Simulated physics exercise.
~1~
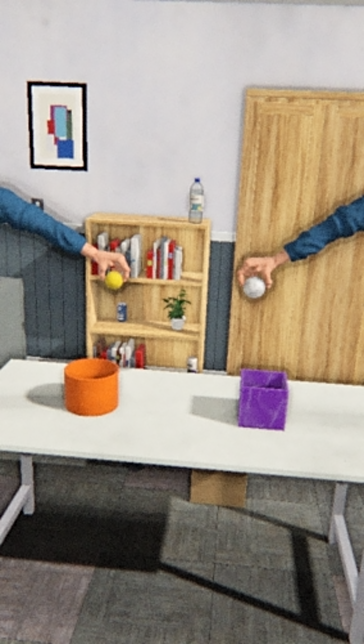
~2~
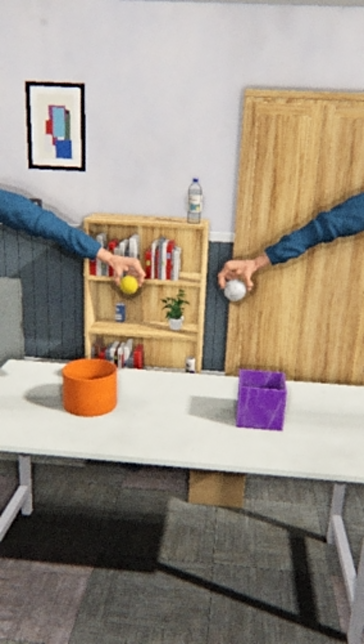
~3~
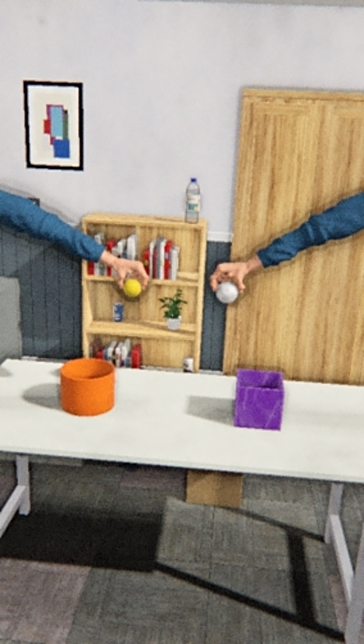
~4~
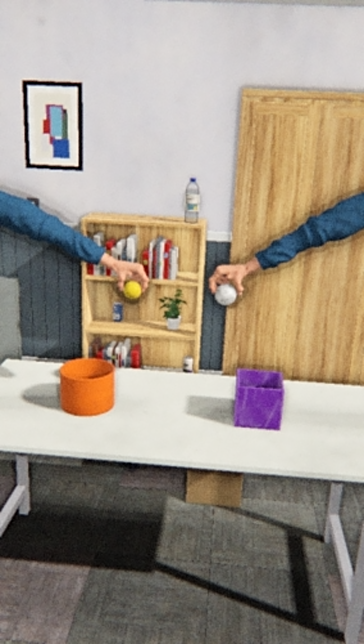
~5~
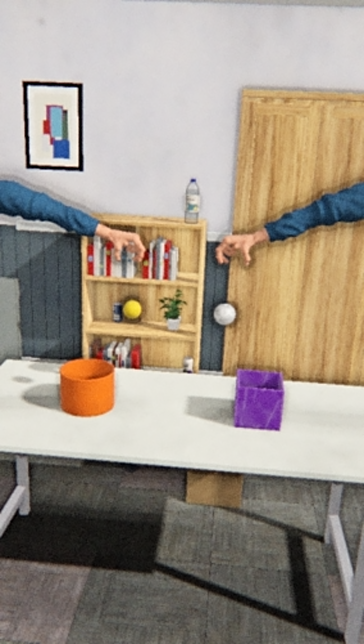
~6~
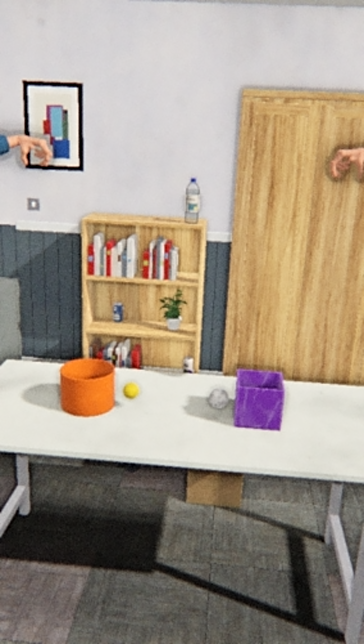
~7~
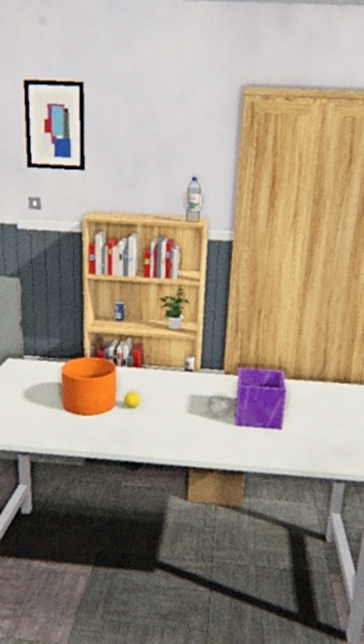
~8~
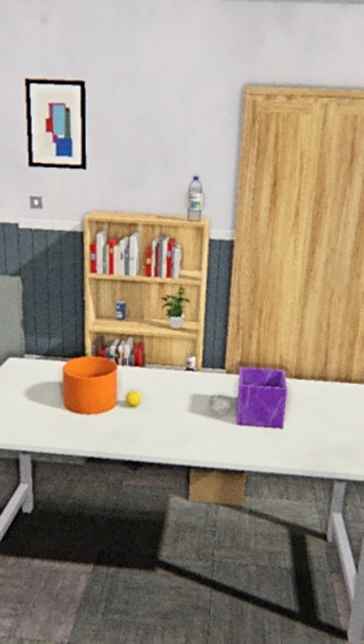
At first, a hand on the left holds a yellow ball-like object and a hand on the right holds a white ball, both above a white table with a round orange pot and a square purple basket. The hands move inward, bringing the two things closer together, and pause over the gap between the containers. Then the fingers open and both things drop as the hands begin to draw back. They land on the tabletop while the hands pull away and leave view. Finally, the yellow one rests beside the orange pot and the white ball beside the purple basket, both outside.
